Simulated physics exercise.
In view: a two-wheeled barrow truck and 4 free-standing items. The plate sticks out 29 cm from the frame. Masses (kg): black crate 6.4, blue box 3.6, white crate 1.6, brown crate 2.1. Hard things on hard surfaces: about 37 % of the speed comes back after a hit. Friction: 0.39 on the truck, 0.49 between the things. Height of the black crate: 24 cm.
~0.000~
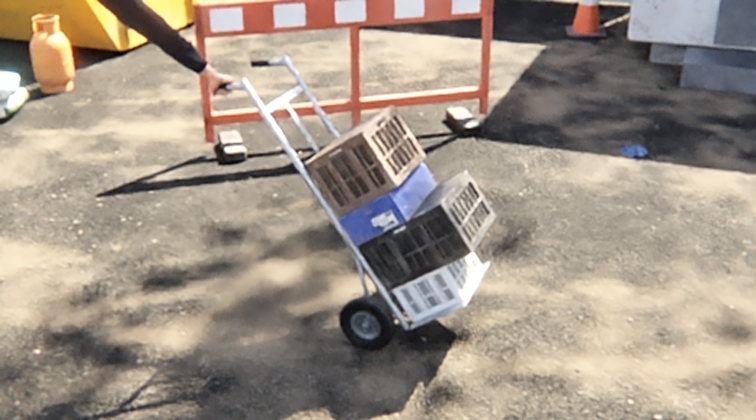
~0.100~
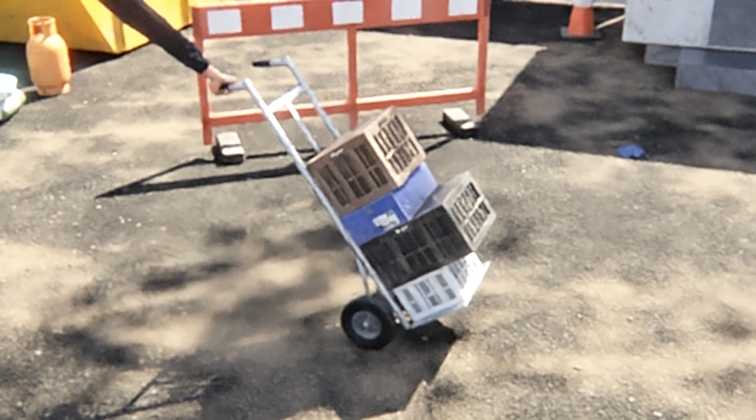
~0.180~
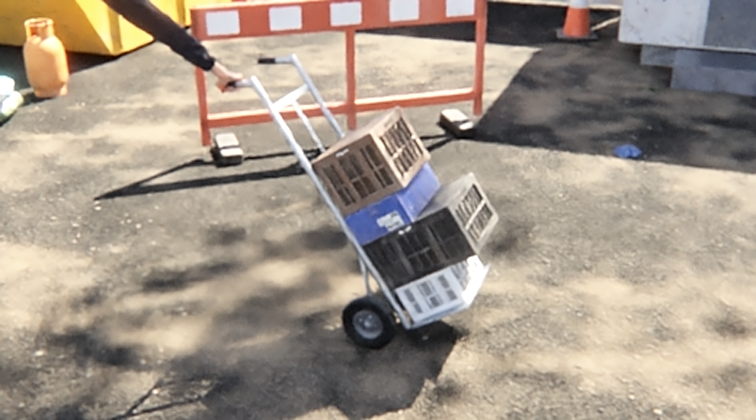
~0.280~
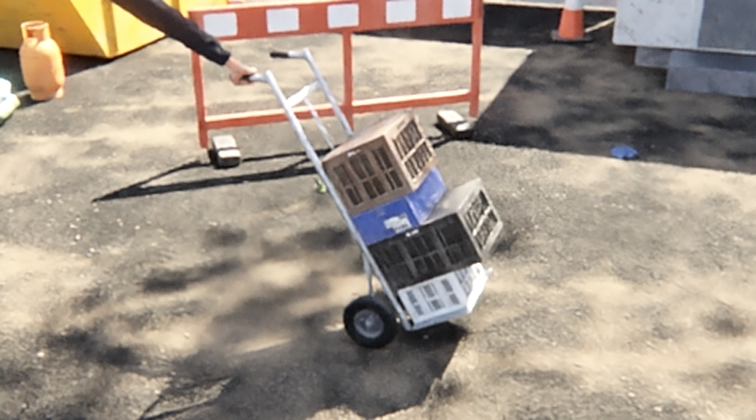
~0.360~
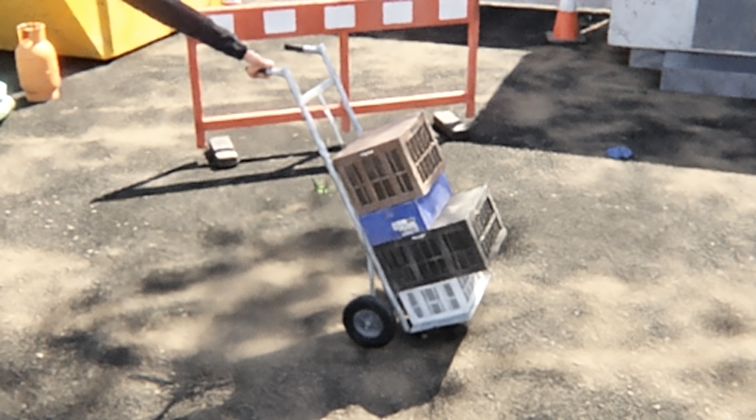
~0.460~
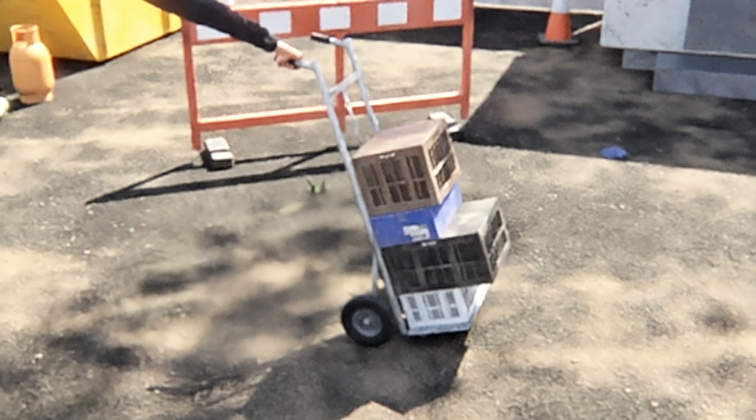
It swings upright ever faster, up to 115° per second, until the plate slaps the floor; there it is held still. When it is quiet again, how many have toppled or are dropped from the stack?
Tipped or gone: At least three.
After 1.26 s, truck upright; blue box 30° off its base near (506, 236); black crate 30° off its base near (498, 277); brown crate 30° off its base.
After 1.66 s, truck upright; blue box and brown crate now dropped from the stack; black crate 69° off its base near (537, 293); white crate on its side.
In the end (3.1 s), dropped from the stack, black crate, blue box and brown crate; toppled on the truck, white crate. At the end, from the last picture's camera, black crate near (557, 302), blue box near (704, 358).
